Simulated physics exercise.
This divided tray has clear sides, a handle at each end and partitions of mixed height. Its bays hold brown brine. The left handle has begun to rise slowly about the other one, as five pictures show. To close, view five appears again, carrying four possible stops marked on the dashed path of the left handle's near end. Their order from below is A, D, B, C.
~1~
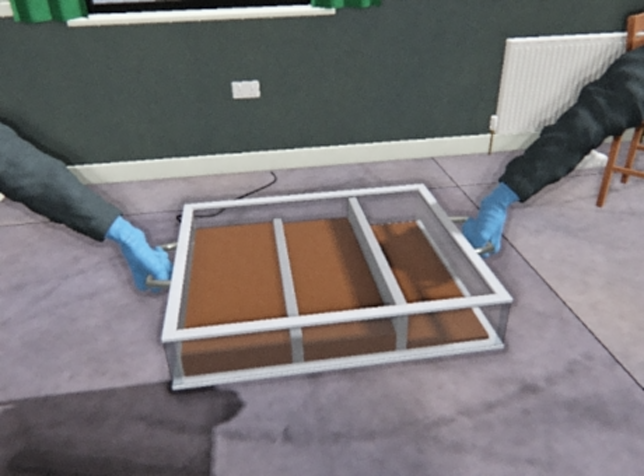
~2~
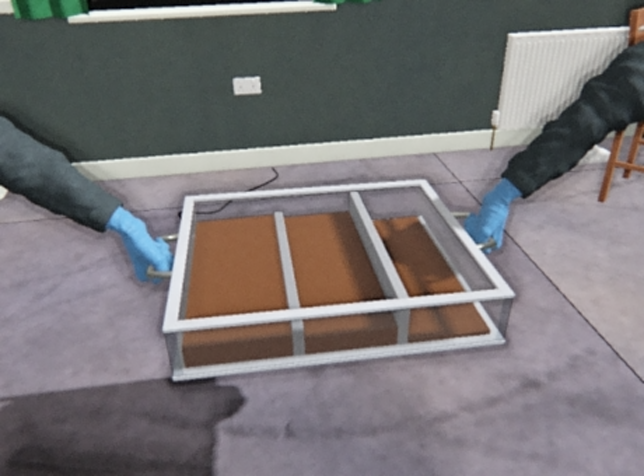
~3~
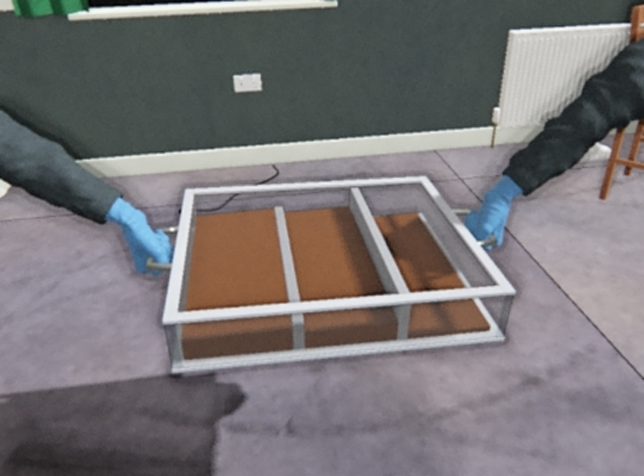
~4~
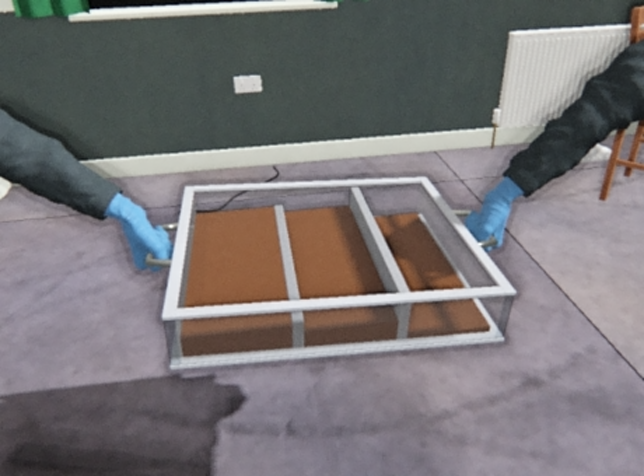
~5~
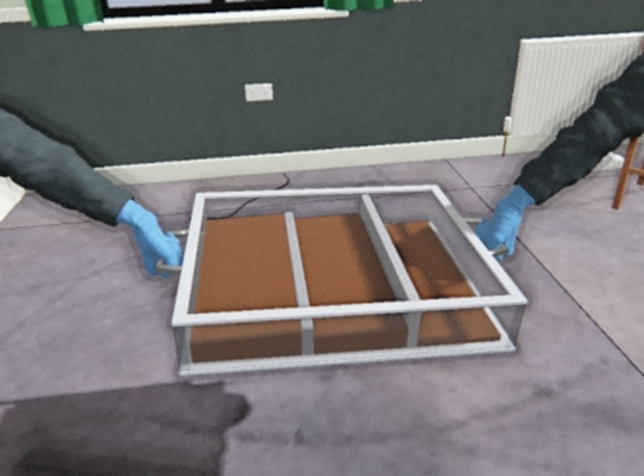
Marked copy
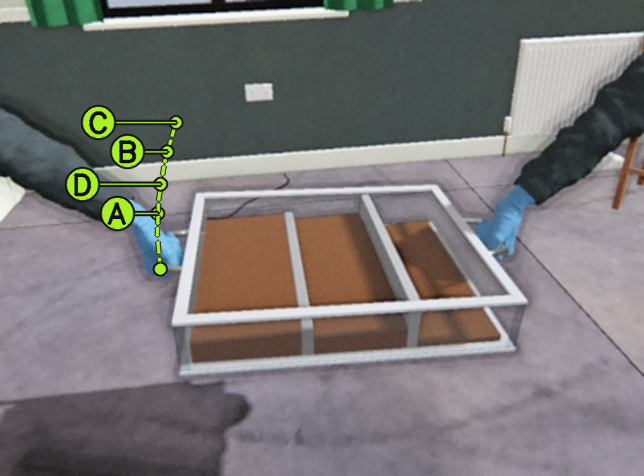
Two arms in dark sleeves and blue gloves reach in from the left and right, seen from above and in front, in a room with a dark green wall and grey floor. They grip the ends of a clear-sided, white-edged tray with three bays of brown contents, near a white radiator and green curtains. The tray tilts very slightly down to the right, and the camera shifts a little.
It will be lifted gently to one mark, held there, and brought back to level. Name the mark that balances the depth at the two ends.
B is best.
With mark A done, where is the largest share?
That is the middle bay.
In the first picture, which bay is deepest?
It is the left one.
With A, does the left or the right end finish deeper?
The left one.
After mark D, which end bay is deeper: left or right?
The left one.
On the marked copy, A at (157, 213); B at (167, 151); C at (176, 122); D at (160, 184).
If A is chosen, the left end bay stands much deeper than the other; nothing spills.
If B is chosen, the two end bays stand about equally deep; nothing spills.
If C is chosen, the right end bay stands much deeper than the other; nothing spills.
If D is chosen, the left end bay stands much deeper than the other; nothing spills.
